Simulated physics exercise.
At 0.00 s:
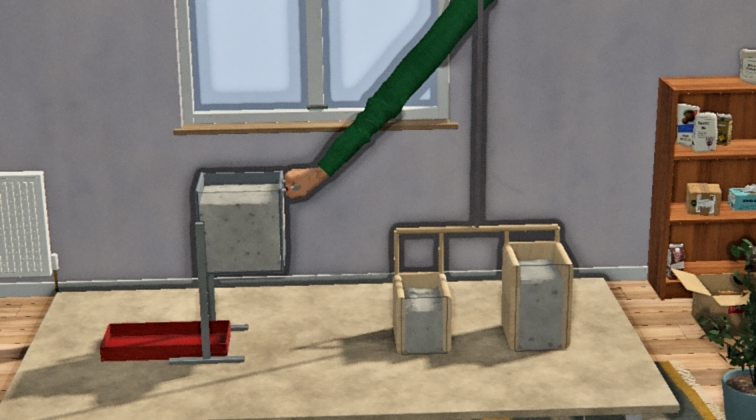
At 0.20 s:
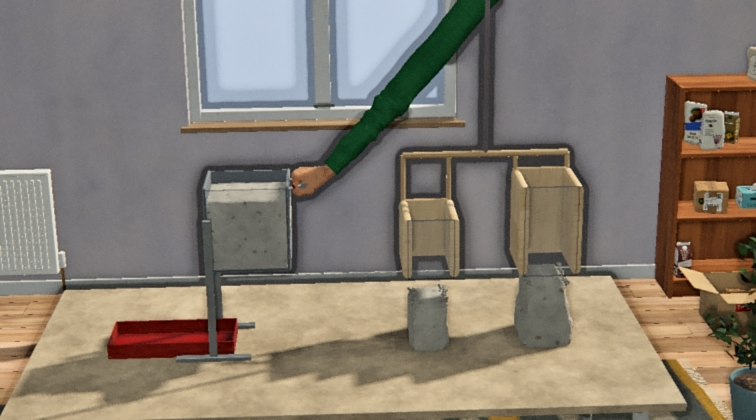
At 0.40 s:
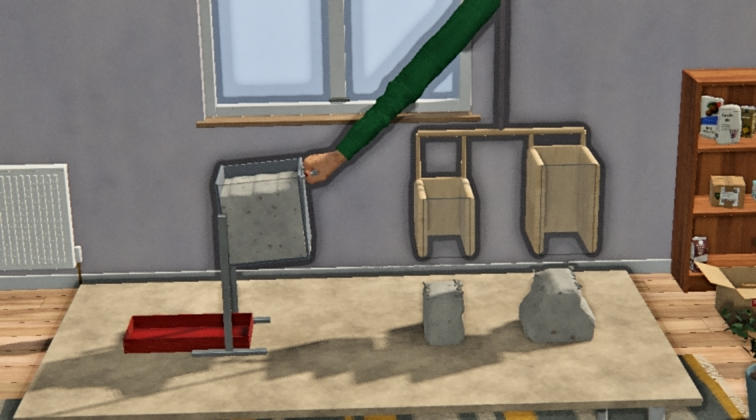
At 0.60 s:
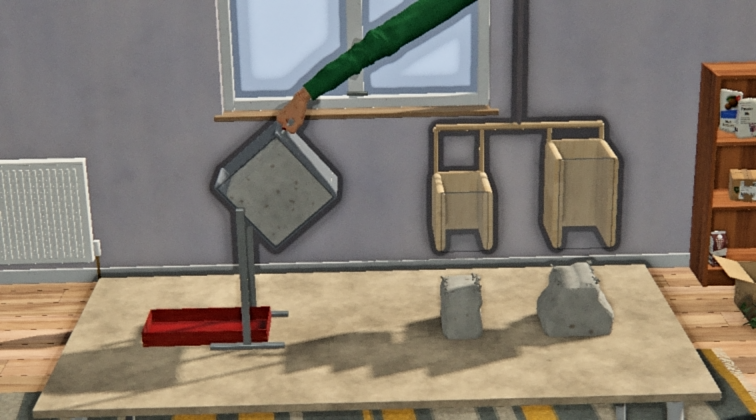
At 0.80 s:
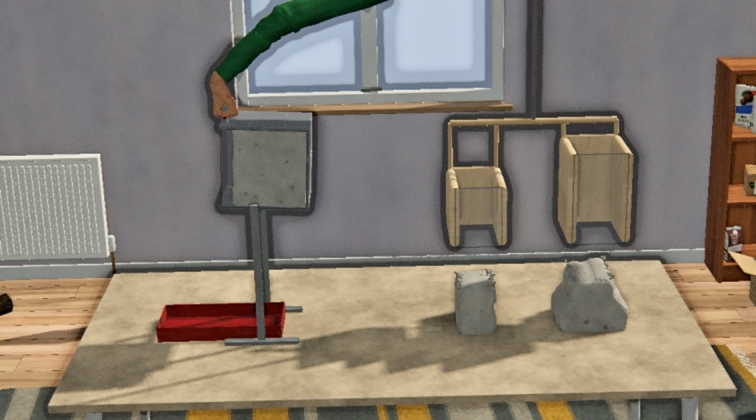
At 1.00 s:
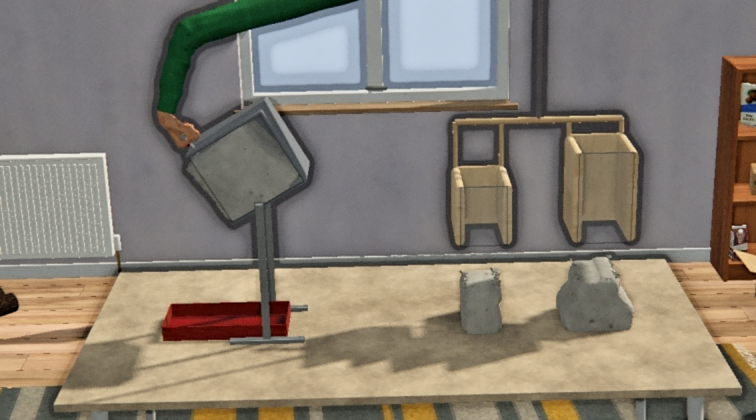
On a table in a room, a wooden frame lifted off two grey blocks and the right one slumped, while a green-sleeved hand swung a tub of grey paste over leftward above a red tray.
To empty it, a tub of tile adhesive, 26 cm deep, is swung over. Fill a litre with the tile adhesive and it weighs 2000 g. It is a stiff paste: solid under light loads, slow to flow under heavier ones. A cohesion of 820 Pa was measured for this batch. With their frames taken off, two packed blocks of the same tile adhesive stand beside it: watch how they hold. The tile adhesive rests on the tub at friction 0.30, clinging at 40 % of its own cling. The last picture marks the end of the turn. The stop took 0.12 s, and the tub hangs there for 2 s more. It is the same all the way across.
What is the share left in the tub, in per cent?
About 0 %.
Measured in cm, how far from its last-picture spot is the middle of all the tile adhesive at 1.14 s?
I'd estimate roughly 14 centimetres.
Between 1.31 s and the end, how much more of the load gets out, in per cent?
I reckon it's around 0 in a hundred.
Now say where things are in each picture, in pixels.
In the first frame, handle-side rim at (278, 190), tilt 0 degrees; crest of the tile adhesive at (269, 202); block heights 16 cm, 25 cm (left to right).
In the second frame, handle-side rim at (285, 188), tilt 0 degrees; crest of the tile adhesive at (276, 200); block heights 16 cm, 22 cm (left to right).
In the third frame, handle-side rim at (297, 177), tilt 5 degrees; crest of the tile adhesive at (294, 189); block heights 16 cm, 18 cm (left to right).
In the fourth frame, handle-side rim at (275, 136), tilt 41 degrees; crest of the tile adhesive at (280, 148); block heights 16 cm, 18 cm (left to right).
In the fifth frame, handle-side rim at (220, 130), tilt 87 degrees; crest of the tile adhesive at (239, 131); block heights 16 cm, 18 cm (left to right).
In the sixth frame, handle-side rim at (188, 158), tilt 120 degrees; crest of the tile adhesive at (238, 129); block heights 16 cm, 18 cm (left to right).
After 1.14 s, the tub is at 120 degrees and holds 42 %.
After 1.31 s, the tub is at 120 degrees and holds 0 %.
After 1.48 s, the tub is at 120 degrees and holds 0 %.
After 1.65 s, the tub is at 120 degrees and holds 0 %.
After 3.00 s, the tub is at 120 degrees and holds 0 %.
